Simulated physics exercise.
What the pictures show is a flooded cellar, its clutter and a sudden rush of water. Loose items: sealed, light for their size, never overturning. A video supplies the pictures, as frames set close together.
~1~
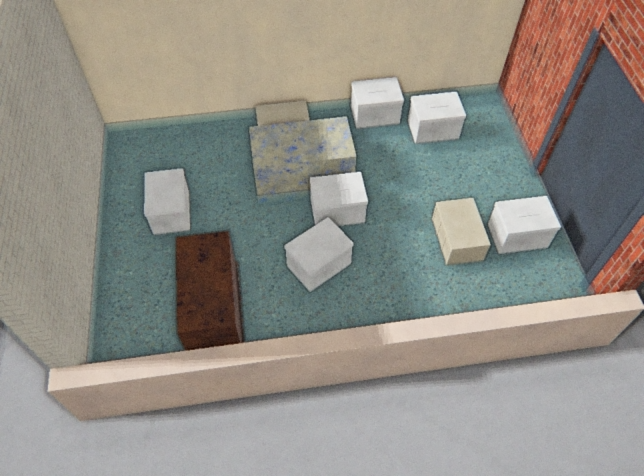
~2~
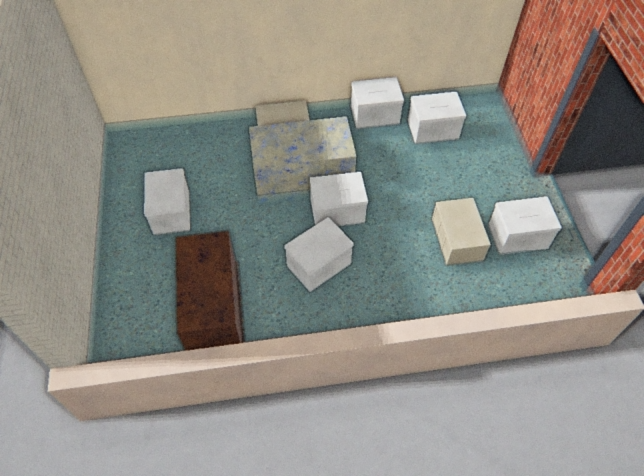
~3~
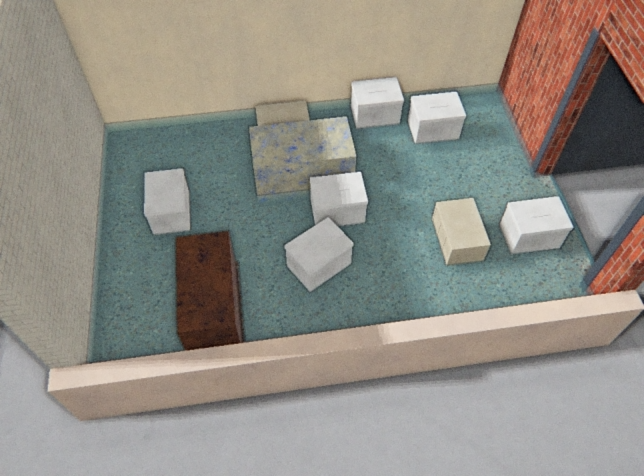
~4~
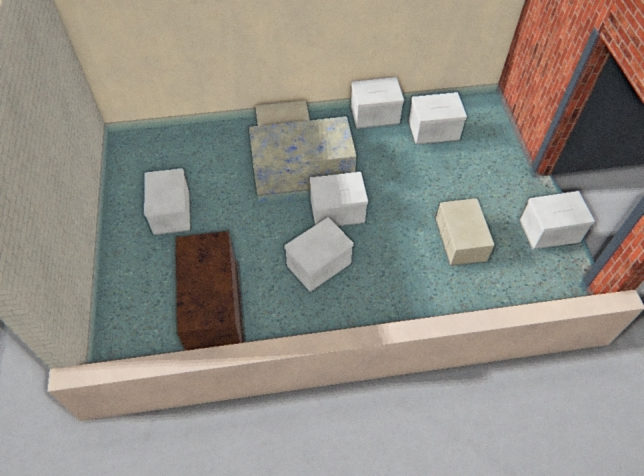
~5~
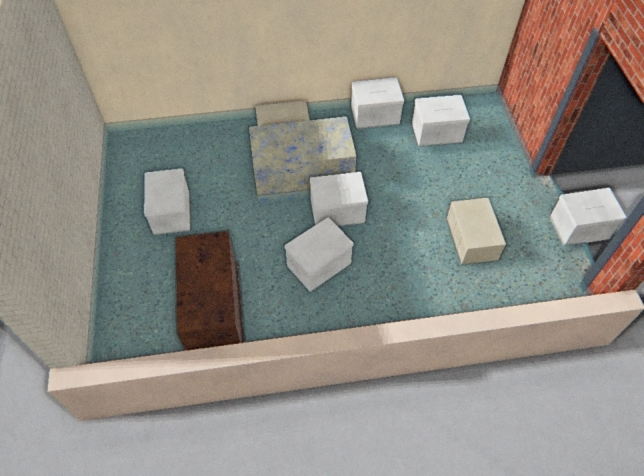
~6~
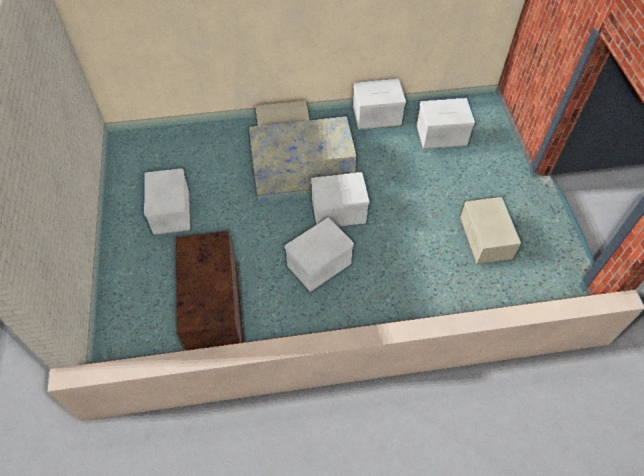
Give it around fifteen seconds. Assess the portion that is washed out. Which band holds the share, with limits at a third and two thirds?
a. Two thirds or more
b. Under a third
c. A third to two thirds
Answer: A.
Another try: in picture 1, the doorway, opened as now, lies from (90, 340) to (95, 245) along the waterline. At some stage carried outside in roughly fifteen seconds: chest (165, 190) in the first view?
Answer: Carried outside.
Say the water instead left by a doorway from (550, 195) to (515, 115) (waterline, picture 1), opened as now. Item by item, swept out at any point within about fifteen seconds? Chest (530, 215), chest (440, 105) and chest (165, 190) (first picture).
Escapes, escapes, remains.
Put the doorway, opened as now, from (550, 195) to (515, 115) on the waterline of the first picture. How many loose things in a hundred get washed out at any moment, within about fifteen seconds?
Some 80 per cent.
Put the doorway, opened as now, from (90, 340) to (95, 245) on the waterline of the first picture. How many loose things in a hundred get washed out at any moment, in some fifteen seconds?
It should be close to 20 per cent.
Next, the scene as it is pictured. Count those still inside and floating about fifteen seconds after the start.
That would be 1.
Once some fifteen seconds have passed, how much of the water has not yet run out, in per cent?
Close to 50 per cent, I think.
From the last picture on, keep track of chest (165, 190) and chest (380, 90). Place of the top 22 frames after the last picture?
(336, 218) and (533, 165), approximately.
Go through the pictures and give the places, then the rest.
A crate at (463, 223) floats; a chest at (438, 106), afloat; 0 of 8 have shifted, in the first picture.
A crate at (463, 223) floats; a chest at (438, 106), afloat; 0 of 8 have shifted, in the second picture.
A crate at (463, 223) floats; a chest at (438, 106), afloat; 1 of 8 have shifted, in the third picture.
A crate at (467, 223) floats, close to its start; a chest at (439, 107) floats; 1 of 8 have shifted, in the fourth picture.
A crate at (478, 223), afloat, close to its start; a chest at (442, 109) floats, close to its start; 3 of 8 have shifted, in the fifth picture.
A crate at (493, 222) floats, a stride from its start; a chest at (447, 112), afloat, close to its start; 3 of 8 have shifted, in the sixth picture.
A moment on, 1 of 8 are out; 7 afloat.
Next, 2 of 8 are out; 6 afloat.
Later, 4 of 8 are out; 4 afloat.
In the end, 7 of 8 are out; 1 afloat.
